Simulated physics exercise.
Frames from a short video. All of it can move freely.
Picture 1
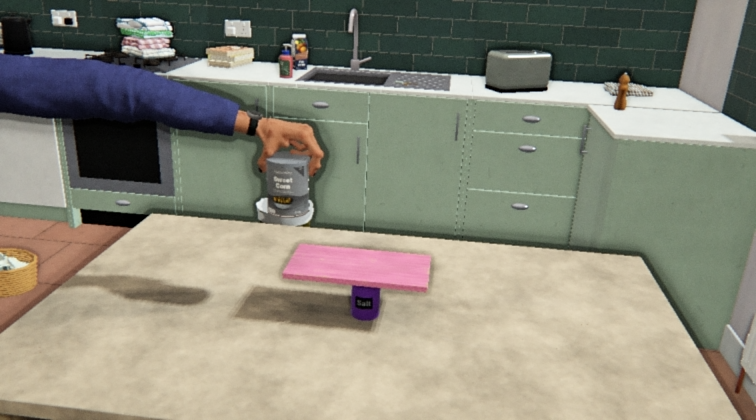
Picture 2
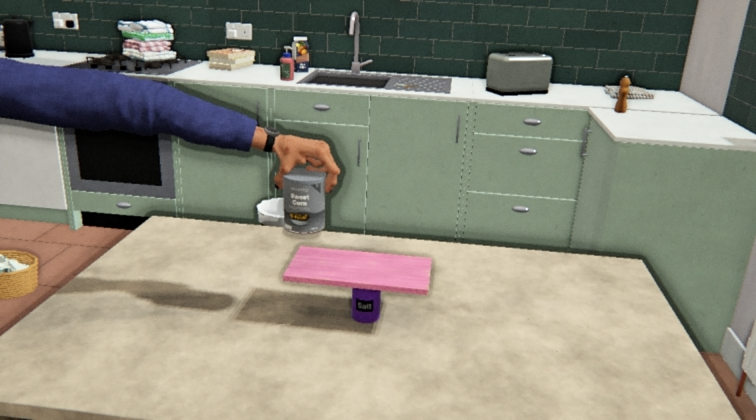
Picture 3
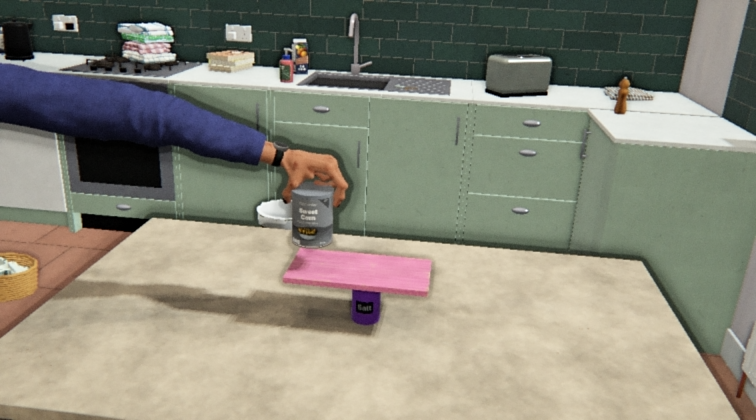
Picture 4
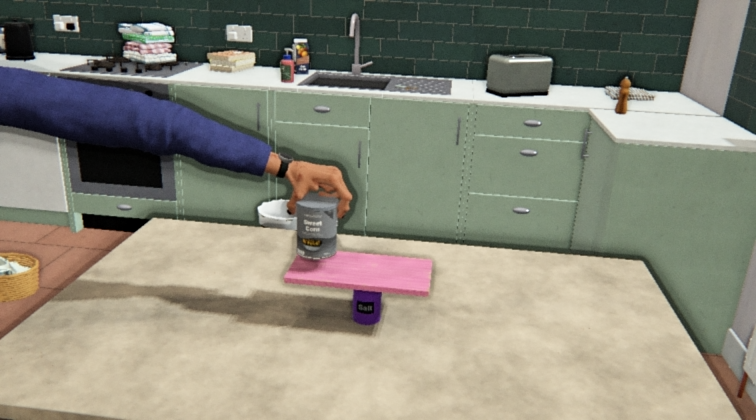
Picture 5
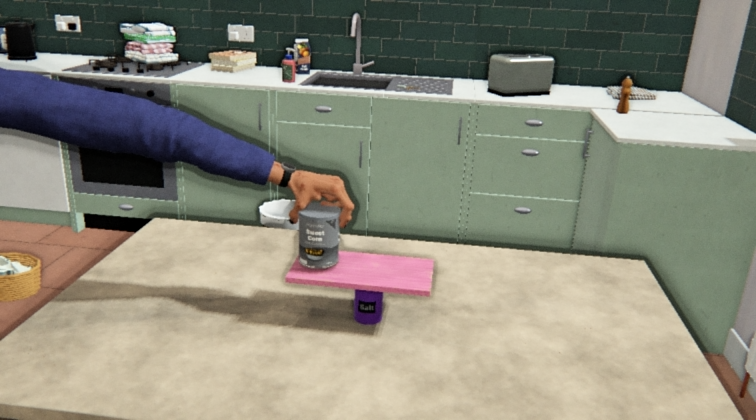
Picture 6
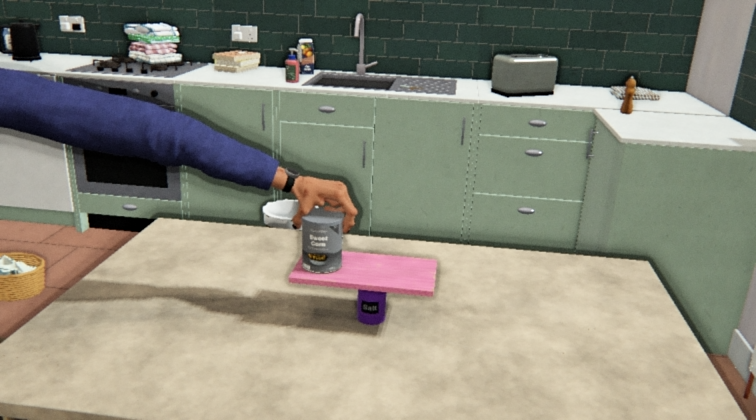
In a kitchen with green cabinets, a hand in a blue sleeve moves a grey tin right and down onto the left part of a pink board resting on a small purple container, and keeps hold of it.
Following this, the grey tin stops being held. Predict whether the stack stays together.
Prediction: It does not; it falls.
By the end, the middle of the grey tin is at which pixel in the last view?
The object winds up at approximately (245, 294).
Then, 0.40 s on from there, grey tin now fallen; pink board turned 53° from how it was put.
Then, 0.60 s on from there, pink board turned 32° from how it was put.
In the end, fallen, grey tin; moved from the start, pink board; purple jar unmoved. At the end, from the last picture's camera, grey tin near (245, 294). The stack gives way.
